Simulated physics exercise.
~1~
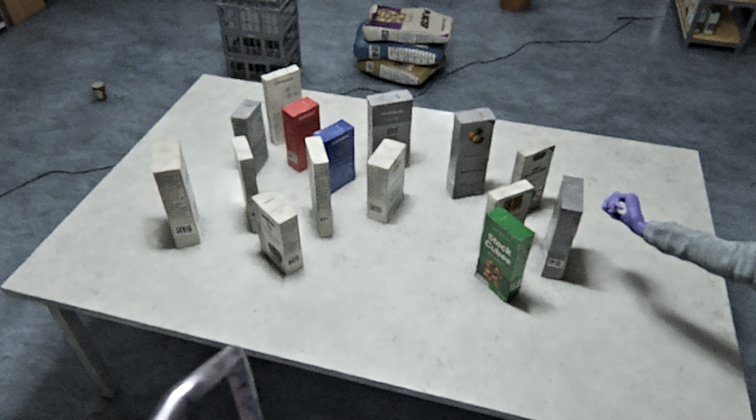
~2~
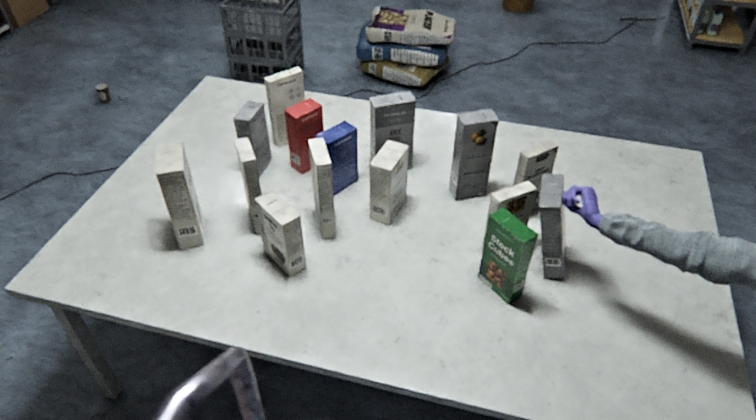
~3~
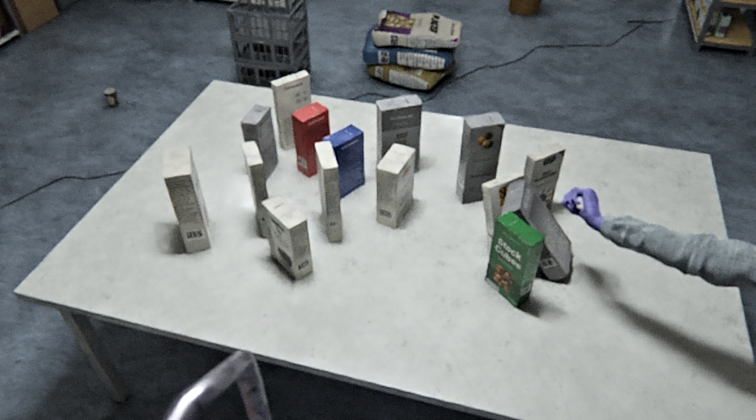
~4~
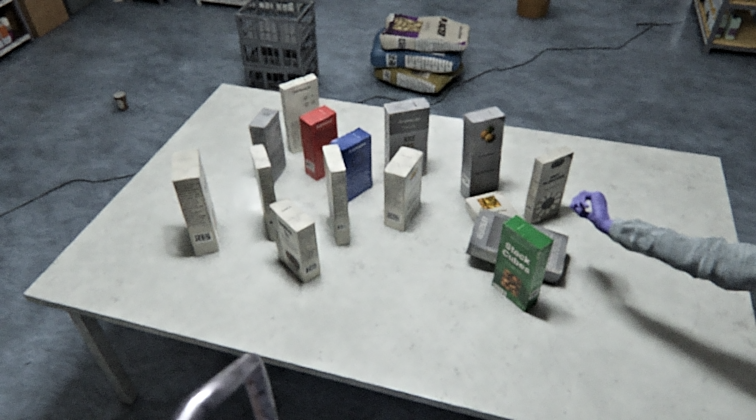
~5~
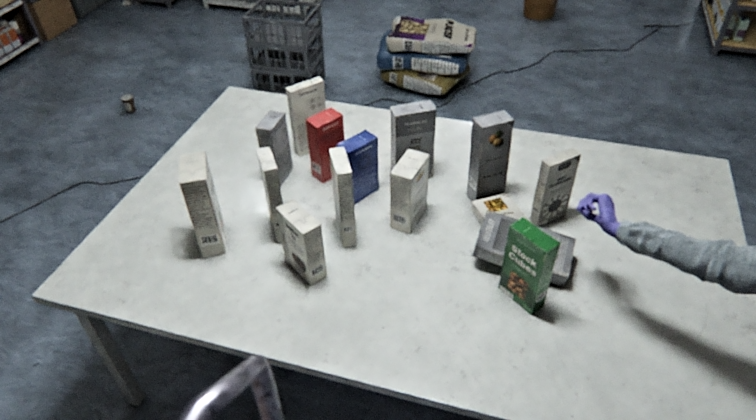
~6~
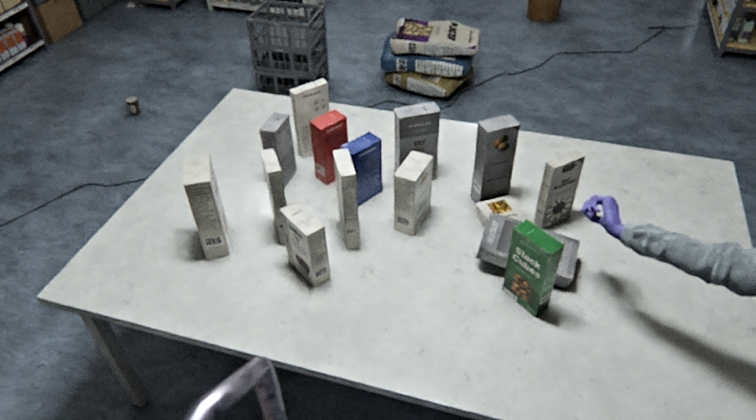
A purple-gloved hand reaches in from the right and pushes a tall gray box standing near the right side of a white table crowded with upright cereal boxes. The gray box tips left into a smaller pale box behind the green one, and that box leans over as well. Both go down, the gray box coming to rest on its side behind the green box with the pale one beside it. The hand stays close by without touching anything more as the view drifts slightly left. The green, red and blue boxes remain standing, along with all the others.
